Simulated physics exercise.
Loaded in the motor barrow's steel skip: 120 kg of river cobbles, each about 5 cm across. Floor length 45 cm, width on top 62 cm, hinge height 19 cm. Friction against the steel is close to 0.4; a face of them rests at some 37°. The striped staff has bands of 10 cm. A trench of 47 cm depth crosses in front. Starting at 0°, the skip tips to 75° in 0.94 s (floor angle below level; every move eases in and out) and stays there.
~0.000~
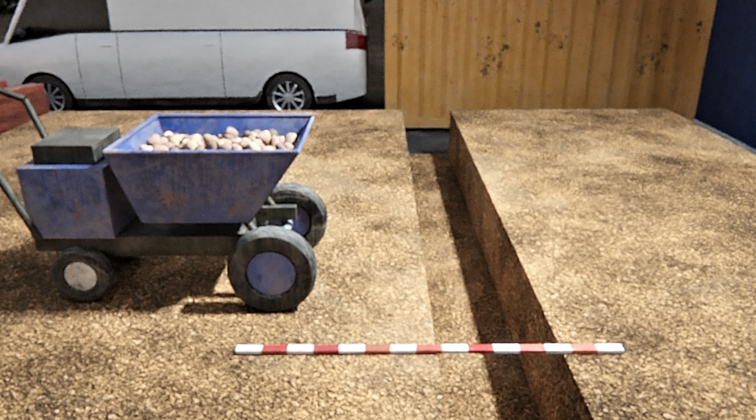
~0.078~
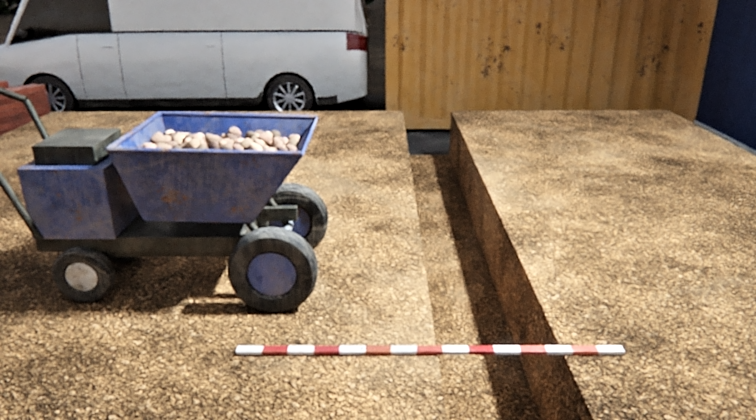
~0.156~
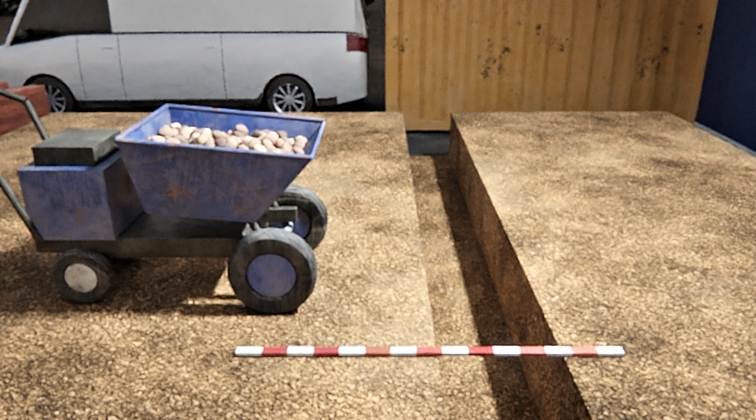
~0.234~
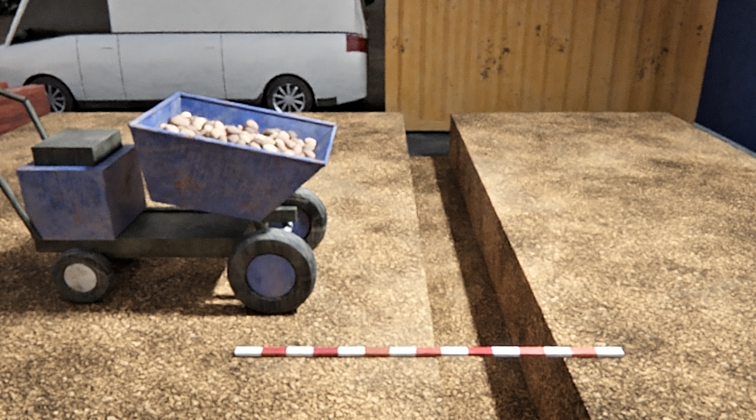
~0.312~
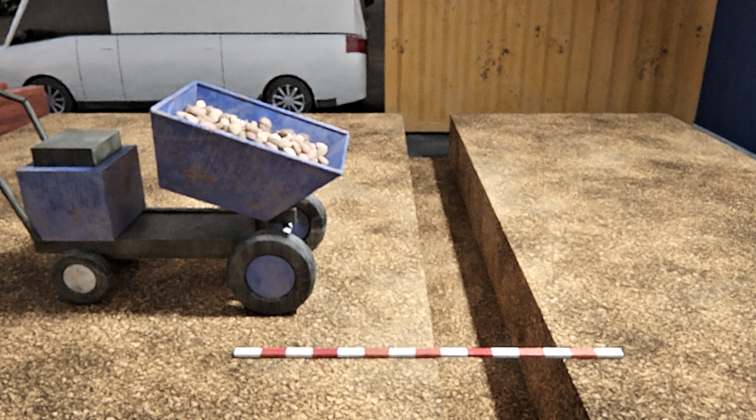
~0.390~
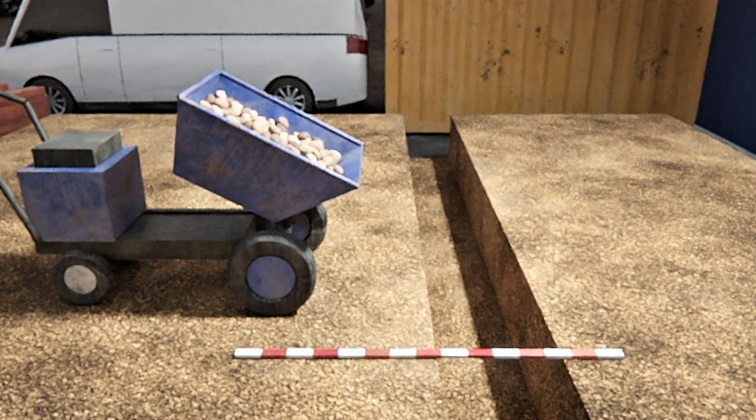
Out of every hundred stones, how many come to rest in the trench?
Close to 97 in a hundred.
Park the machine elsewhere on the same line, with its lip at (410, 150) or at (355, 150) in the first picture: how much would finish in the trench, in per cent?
Near 50 per cent from the first place, 95 from the second.
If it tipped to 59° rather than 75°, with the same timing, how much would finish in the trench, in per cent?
It would be near 45 per cent.
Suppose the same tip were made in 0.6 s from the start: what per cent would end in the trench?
It would be near 100 per cent.
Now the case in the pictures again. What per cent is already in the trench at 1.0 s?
Some 35 per cent.
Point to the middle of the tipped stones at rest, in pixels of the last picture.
Their middle is at about (476, 355).
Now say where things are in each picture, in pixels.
In the first picture, the skip is at 0°, its lip at (298, 152); the top of the load is at (222, 141).
In the second picture, lip at (302, 154), floor tilted 1°, highest stones at (213, 140); the stones move at 0.3 m/s on average.
In the third picture, lip at (312, 158), floor tilted 6°, highest stones at (181, 135); the stones move at 0.6 m/s on average.
In the fourth picture, lip at (325, 164), floor tilted 12°, highest stones at (192, 125); the stones move at 0.8 m/s on average.
In the fifth picture, lip at (341, 174), floor tilted 19°, highest stones at (203, 113); the stones move at 0.9 m/s on average.
In the sixth picture, lip at (358, 187), floor tilted 28°, highest stones at (221, 105); the stones move at 1.0 m/s on average.
After 0.7 s the floor is at 63°; 100 % in the skip; the foremost stones are at (395, 219).
After 1.0 s the floor is at 75°; 62 % in the skip, 5 % short of the trench, 33 % in the trench; the foremost stones are at (498, 355).
After 1.4 s the floor is at 75°; 22 % in the skip, 7 % short of the trench, 71 % in the trench; the foremost stones are at (515, 350).
After 3.3 s the floor is at 75°; 0 % in the skip, 3 % short of the trench, 97 % in the trench; the foremost stones are at (519, 360).
